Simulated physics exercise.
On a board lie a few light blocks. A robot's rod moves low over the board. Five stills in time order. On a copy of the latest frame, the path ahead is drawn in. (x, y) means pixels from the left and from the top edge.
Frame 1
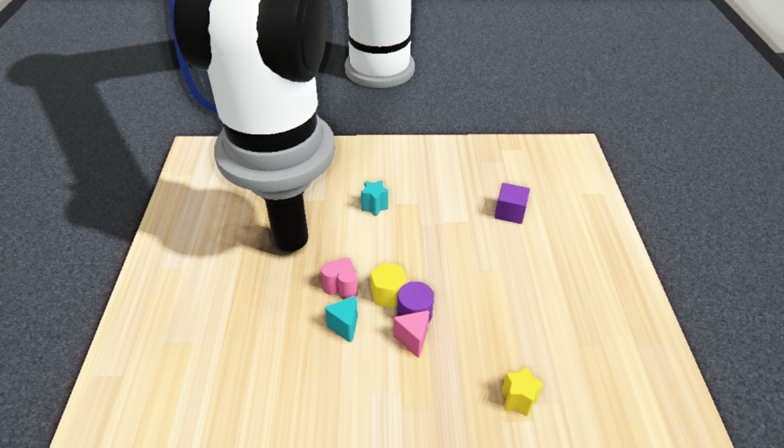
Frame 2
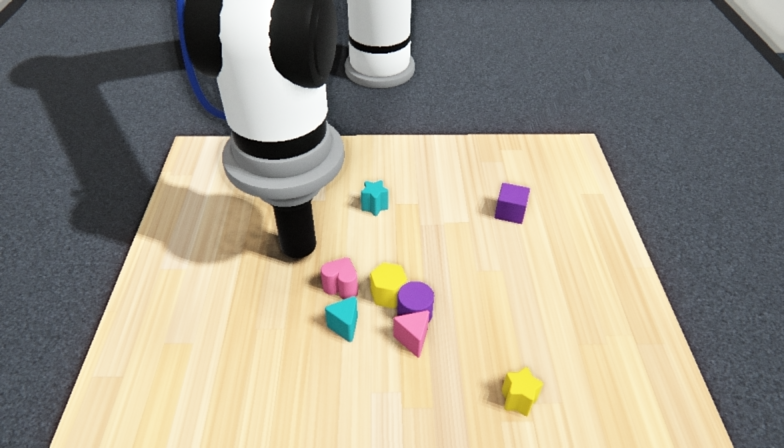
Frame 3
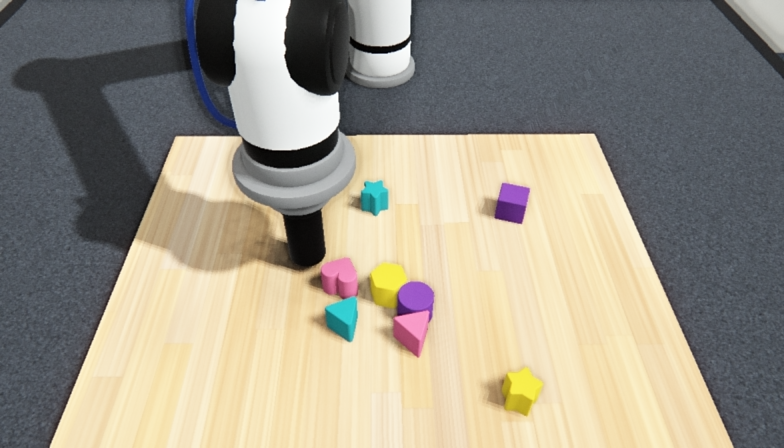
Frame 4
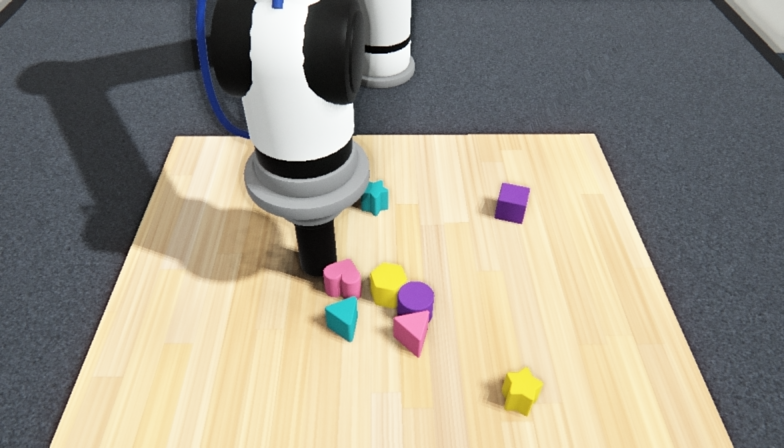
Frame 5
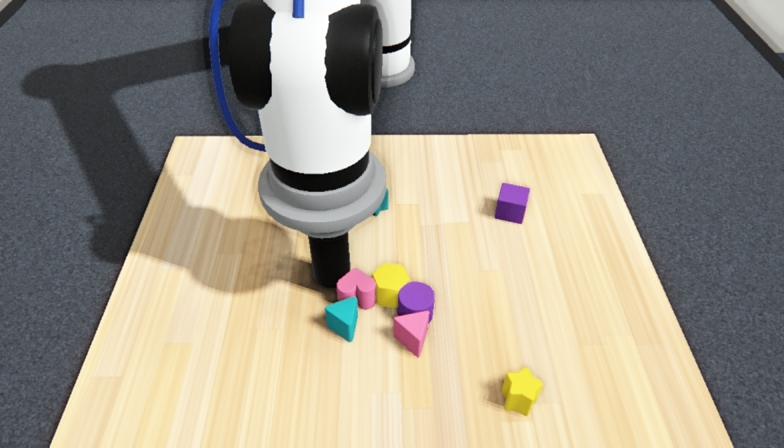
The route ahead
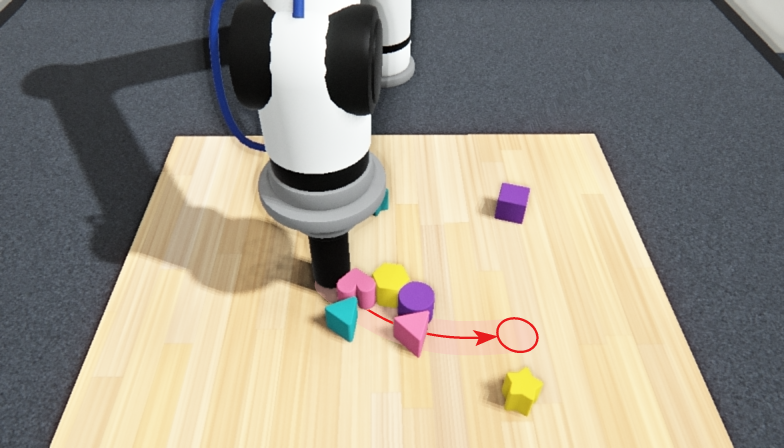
A robot arm moved its black rod low across the wooden board, down and to the right, then nudged the pink heart block slightly rightward, up against the yellow hexagon.
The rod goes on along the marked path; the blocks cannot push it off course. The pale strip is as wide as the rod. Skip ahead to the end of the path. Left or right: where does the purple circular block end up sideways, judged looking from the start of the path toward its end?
Left-hand side.
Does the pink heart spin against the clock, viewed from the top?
Short answer: No.
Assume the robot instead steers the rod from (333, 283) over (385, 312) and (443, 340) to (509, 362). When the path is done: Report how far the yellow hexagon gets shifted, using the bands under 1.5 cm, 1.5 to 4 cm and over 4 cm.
Between 1.5 and 4 cm.
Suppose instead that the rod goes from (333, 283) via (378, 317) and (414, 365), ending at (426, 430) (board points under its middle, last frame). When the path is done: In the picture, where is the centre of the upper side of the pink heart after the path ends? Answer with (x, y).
My estimate: (466, 392).
The drawn path runs from (333, 283) by way of (382, 318) and (448, 337) to (517, 335).
The first path, step by step. One third of the way, rod at (383, 311); pink heart at (406, 322), turned 15° clockwise; yellow hexagon at (401, 273), turned 25° anticlockwise; pink triangular block at (434, 338), turned 40° anticlockwise; purple circular block at (425, 296).
Two thirds of the way, rod at (449, 329); pink heart at (448, 350), turned 50° clockwise; yellow hexagon at (401, 273), turned 25° anticlockwise; pink triangular block at (475, 370), turned 50° anticlockwise; purple circular block at (468, 292).
At the end, rod at (519, 327); pink heart at (448, 350), turned 50° clockwise; yellow hexagon at (401, 273), turned 25° anticlockwise; pink triangular block at (475, 370), turned 55° anticlockwise; purple circular block at (477, 288).
